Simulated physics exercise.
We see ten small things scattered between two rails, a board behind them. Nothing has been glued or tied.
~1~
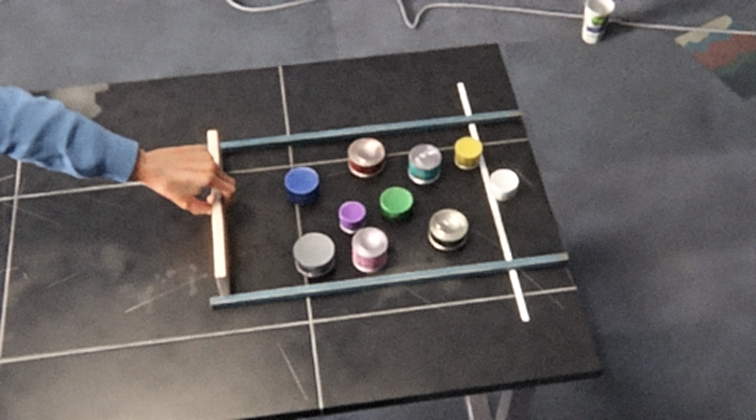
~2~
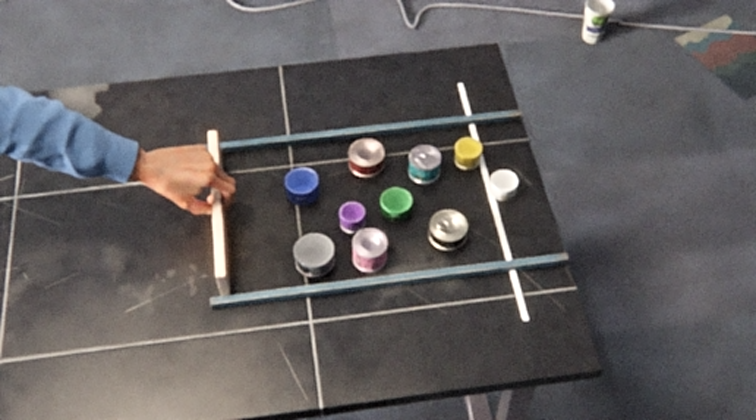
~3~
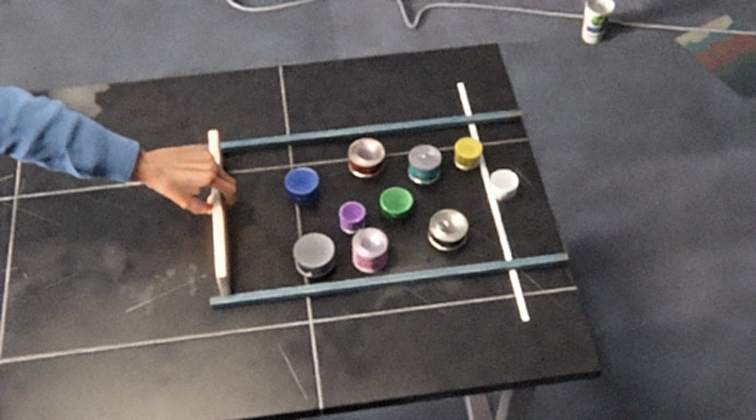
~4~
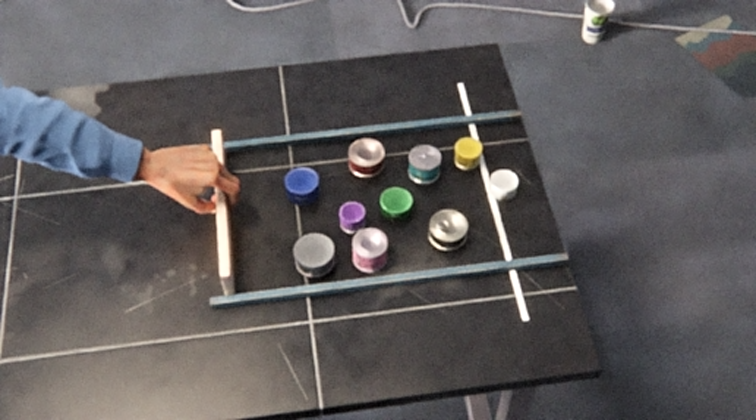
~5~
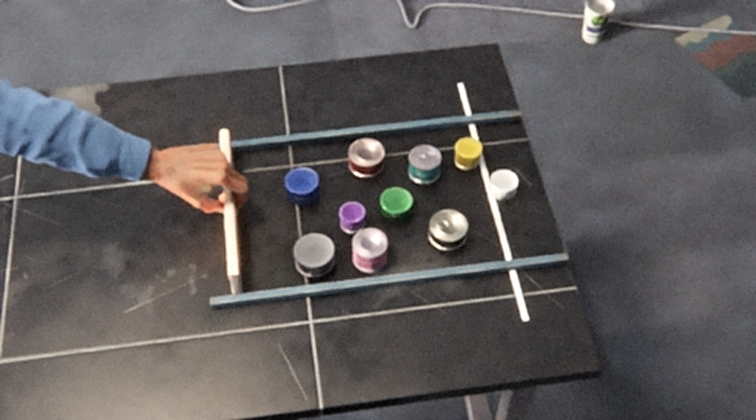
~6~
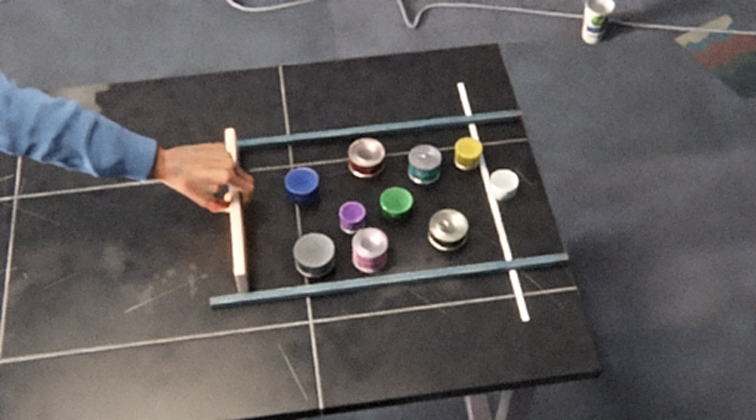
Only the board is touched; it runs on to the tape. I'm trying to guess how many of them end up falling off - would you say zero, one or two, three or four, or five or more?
The push will send just one or two off the table.
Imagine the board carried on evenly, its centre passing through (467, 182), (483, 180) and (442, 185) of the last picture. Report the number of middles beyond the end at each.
Per position: 0 / 2 / 0.
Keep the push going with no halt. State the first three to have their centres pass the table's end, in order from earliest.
Order, earliest first: Yellow tin, white tub, pink pot.
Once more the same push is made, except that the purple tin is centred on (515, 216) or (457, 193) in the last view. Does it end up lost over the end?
Taking them in order, it drops away and then it stays put.
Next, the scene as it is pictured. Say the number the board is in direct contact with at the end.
That would be 4 of them.
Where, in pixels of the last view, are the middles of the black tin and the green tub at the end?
Final centres, in order: Near (544, 208), near (525, 185).
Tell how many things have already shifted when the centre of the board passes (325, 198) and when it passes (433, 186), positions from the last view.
At that stage 3; at the next, 9.
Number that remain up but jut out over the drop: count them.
The count would be 3.
Soon after, none off yet; white tub at rest near (503, 185); yellow tin at rest near (468, 154); black tin at rest near (448, 230).
In the end, the number that fall off is one or two; gone, yellow tin and white tub.
